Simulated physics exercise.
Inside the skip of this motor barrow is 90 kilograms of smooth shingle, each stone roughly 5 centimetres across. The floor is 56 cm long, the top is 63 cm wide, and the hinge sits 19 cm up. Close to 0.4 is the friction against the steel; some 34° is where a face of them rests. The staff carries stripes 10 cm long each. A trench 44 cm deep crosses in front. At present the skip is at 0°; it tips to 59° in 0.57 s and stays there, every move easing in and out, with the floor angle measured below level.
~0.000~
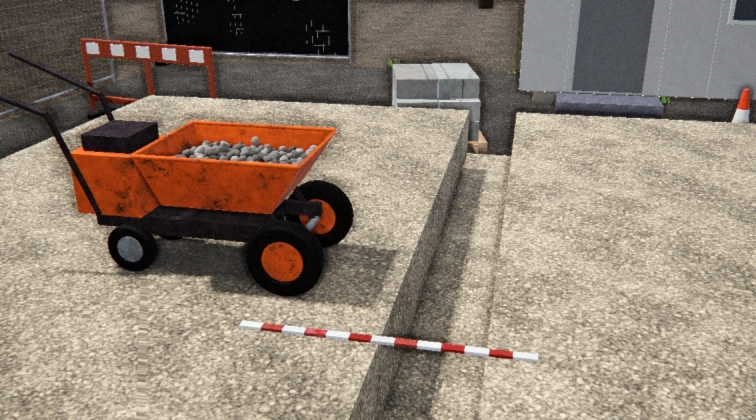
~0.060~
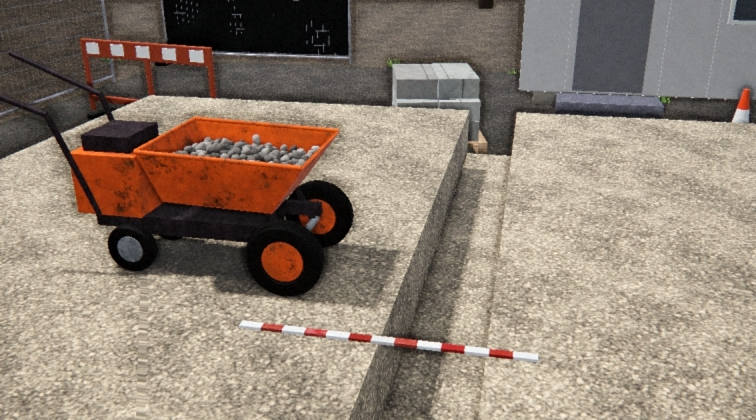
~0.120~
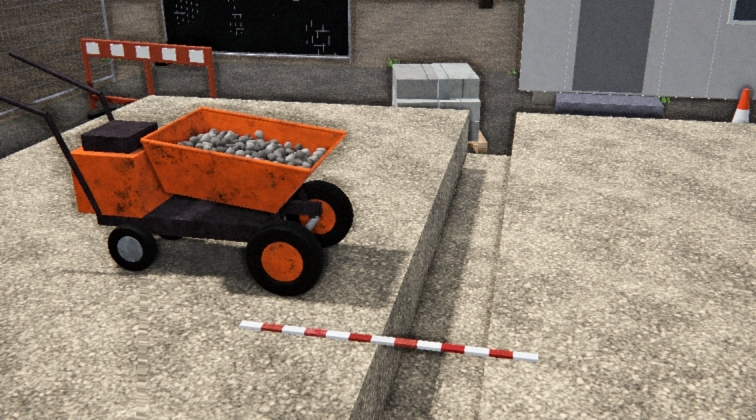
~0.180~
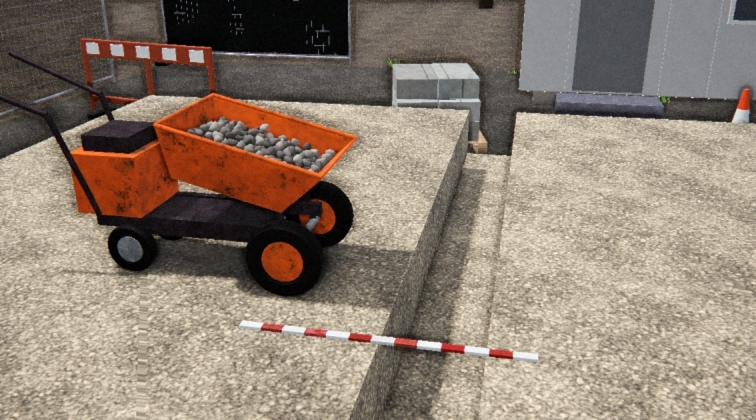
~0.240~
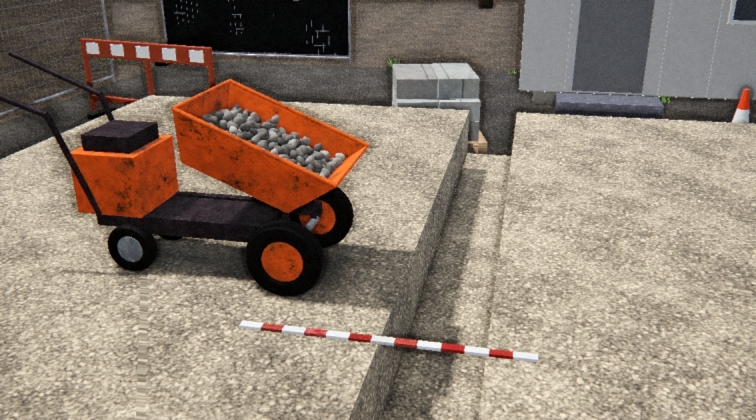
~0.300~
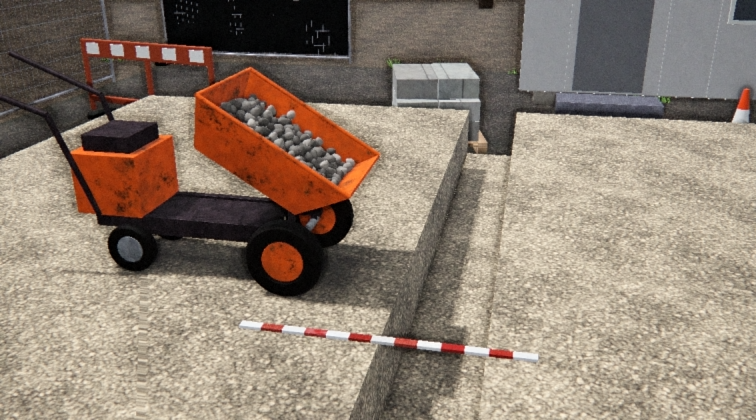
On a building site, the orange skip of a parked dumper loaded with grey stones tilting steadily forward to the right.
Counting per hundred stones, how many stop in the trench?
Some 73.
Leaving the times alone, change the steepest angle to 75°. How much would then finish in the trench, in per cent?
Roughly 95 percent.
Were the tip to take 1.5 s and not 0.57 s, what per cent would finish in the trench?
It would be near 70 percent.
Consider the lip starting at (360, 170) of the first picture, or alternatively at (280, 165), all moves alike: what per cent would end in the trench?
It'd be around 35 per cent and after that around 65 per cent.
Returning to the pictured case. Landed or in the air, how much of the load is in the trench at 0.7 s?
Close to 5 per cent at that time.
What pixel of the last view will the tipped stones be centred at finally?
I'd point somewhere around (457, 351).
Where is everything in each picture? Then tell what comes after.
In the first picture, the skip is at 0°, its lip at (298, 167); the top of the load is at (235, 151).
In the second picture, the skip is at 2°, its lip at (301, 168); the top of the load is at (216, 146); the stones move at 0.4 m/s on average.
The third picture shows lip at (310, 171), floor tilted 7°, highest stones at (215, 139); the stones move at 0.8 m/s on average.
The fourth picture shows lip at (322, 177), floor tilted 14°, highest stones at (216, 128); the stones move at 1.1 m/s on average.
The fifth picture shows lip at (336, 186), floor tilted 23°, highest stones at (226, 114); the stones move at 1.3 m/s on average.
The sixth picture shows lip at (350, 197), floor tilted 32°, highest stones at (241, 104); the stones move at 1.3 m/s on average.
After 0.4 s the floor is at 50°; 100 % in the skip; the foremost stones are at (354, 202).
After 0.7 s the floor is at 59°; 94 % in the skip, 2 % short of the trench, 4 % in the trench; the foremost stones are at (423, 225).
After 1.0 s the floor is at 59°; 43 % in the skip, 2 % short of the trench, 51 % in the trench, 4 % past the trench; the foremost stones are at (536, 290).
After 3.0 s the floor is at 59°; 22 % in the skip, 73 % in the trench, 4 % past the trench; the foremost stones are at (687, 332).
